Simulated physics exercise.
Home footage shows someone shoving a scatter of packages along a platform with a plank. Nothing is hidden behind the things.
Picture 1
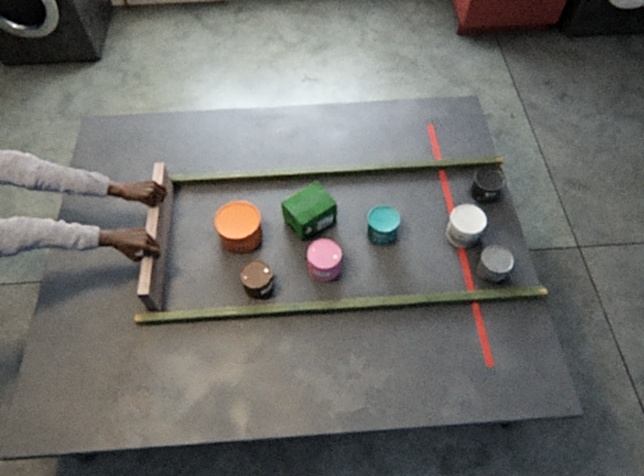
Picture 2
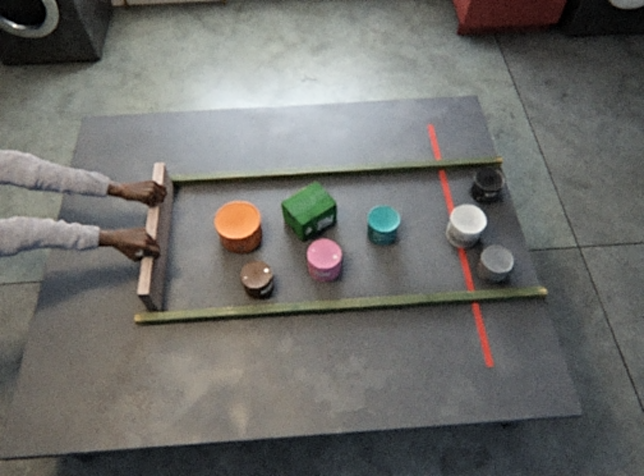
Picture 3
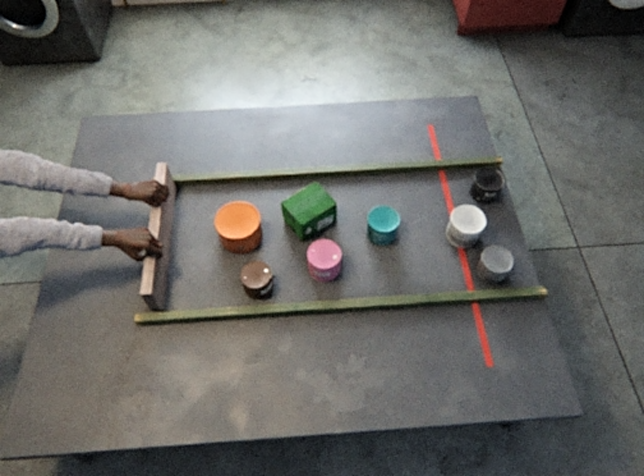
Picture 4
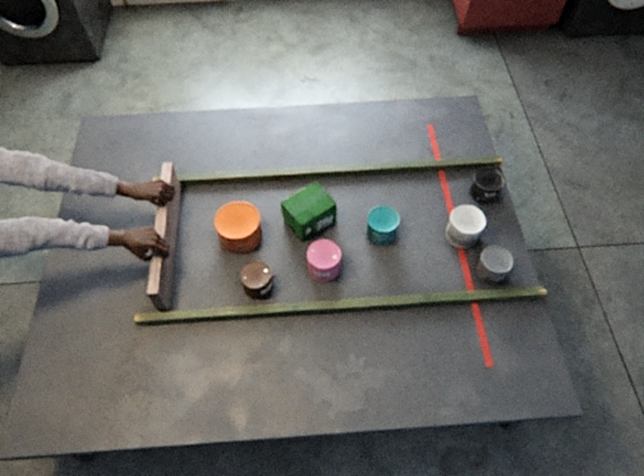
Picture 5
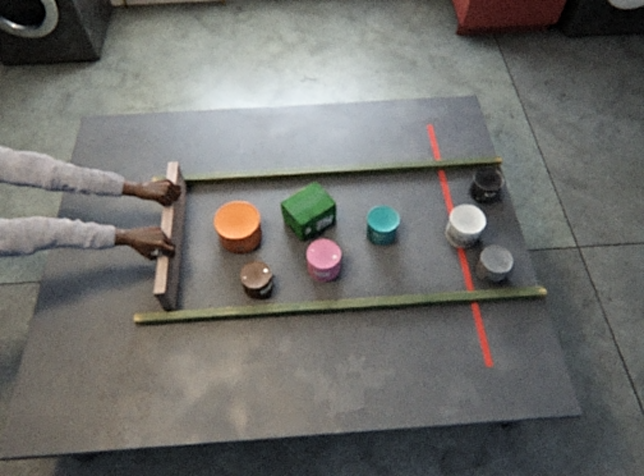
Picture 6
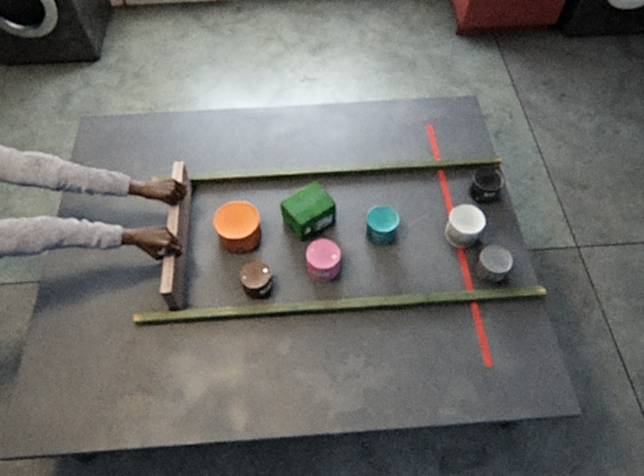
To begin with, two hands hold a plank upright at the left end of a dark platform, behind scattered colourful containers and a green box between two long strips. The hands then slide the plank slowly a short way right, toward the orange container, while the containers and box stay still.
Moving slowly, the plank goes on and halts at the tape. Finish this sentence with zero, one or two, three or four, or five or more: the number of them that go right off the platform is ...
The number of them that go right off the platform is one or two.
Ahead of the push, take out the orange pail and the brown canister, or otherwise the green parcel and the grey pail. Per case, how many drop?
Count of fallen: 0 / 1.
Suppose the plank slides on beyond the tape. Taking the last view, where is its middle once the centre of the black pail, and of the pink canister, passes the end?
The black pail gives roughly (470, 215), the pink canister roughly (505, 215).
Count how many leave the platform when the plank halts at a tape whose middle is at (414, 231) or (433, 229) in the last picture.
First 0, second 0.
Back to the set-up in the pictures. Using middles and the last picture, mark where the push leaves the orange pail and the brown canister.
Answer: First (477, 213), after that (486, 275).
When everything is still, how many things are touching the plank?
In total, 4.
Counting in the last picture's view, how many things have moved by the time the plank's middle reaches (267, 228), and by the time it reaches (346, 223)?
First position 3; second position 5.
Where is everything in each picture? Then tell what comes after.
Black pail (487, 186); grey pail (494, 265); white pail (465, 227); plank (158, 235); tape (456, 228), in the first frame.
Grey pail (494, 265); plank (158, 235), in the second frame.
White pail (465, 227); pink canister (324, 261), in the third frame.
Black pail (487, 186); brown canister (257, 280), in the fourth frame.
Grey pail (494, 265); orange pail (239, 228), in the fifth frame.
Black pail (486, 186); grey pail (493, 265); white pail (464, 227); plank (178, 234); tape (455, 228), in the sixth frame.
A little later, none off yet; black pail at rest near (486, 186); grey pail at rest near (493, 265); white pail at rest near (464, 227).
Next, none off yet; black pail at rest near (486, 186); grey pail at rest near (493, 265); white pail shifted about its own width near (496, 231).
When it is over, the number that fall off is one or two; down, white pail.
